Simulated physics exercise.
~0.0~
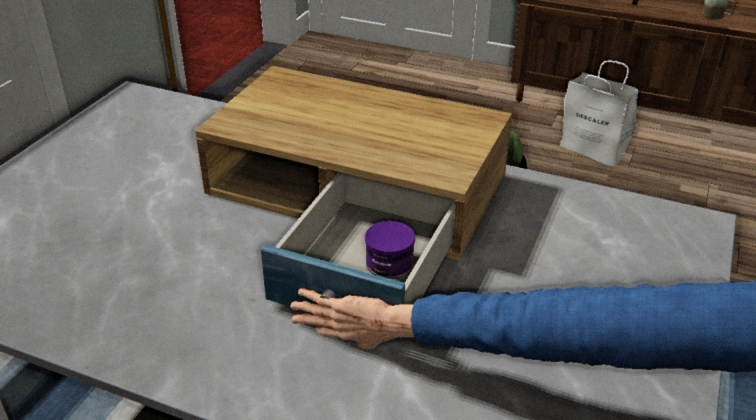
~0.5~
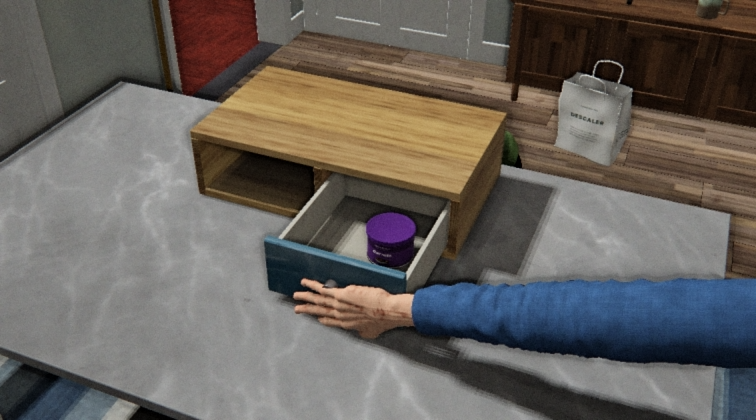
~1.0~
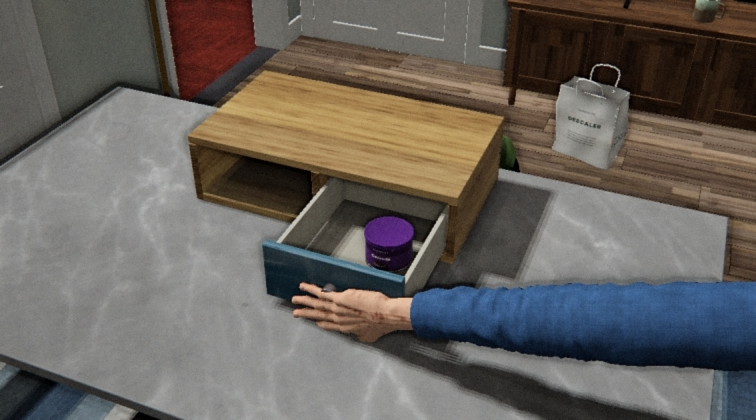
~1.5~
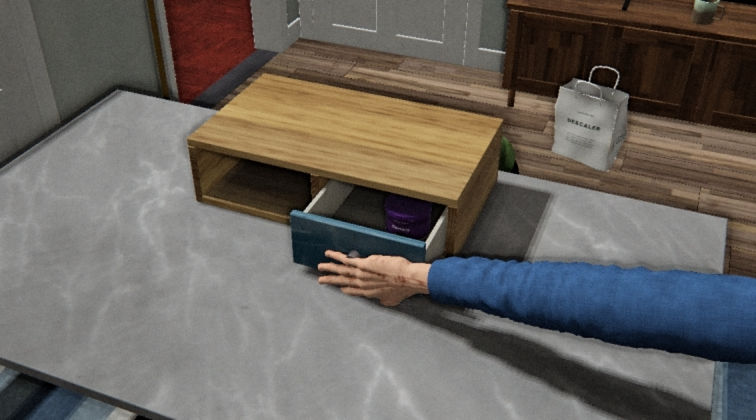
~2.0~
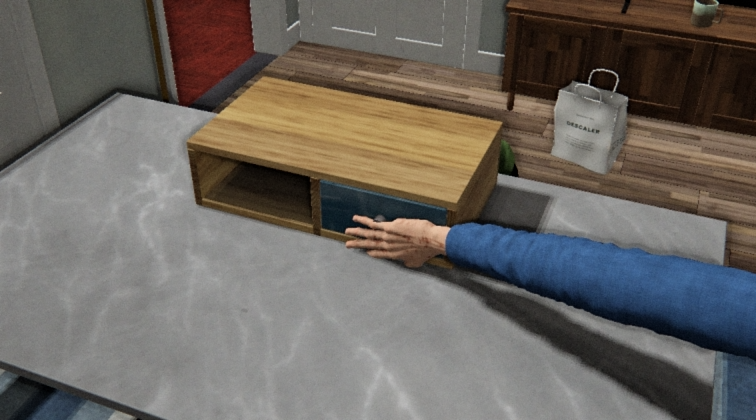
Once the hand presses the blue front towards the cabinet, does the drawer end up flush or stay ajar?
The drawer ends up flush. The hand pushes it all the way into the wooden cabinet, with the purple pot going out of sight.
A blue-sleeved arm pushing a blue-fronted drawer with a purple pot inside into a low wooden cabinet until it shuts flush.
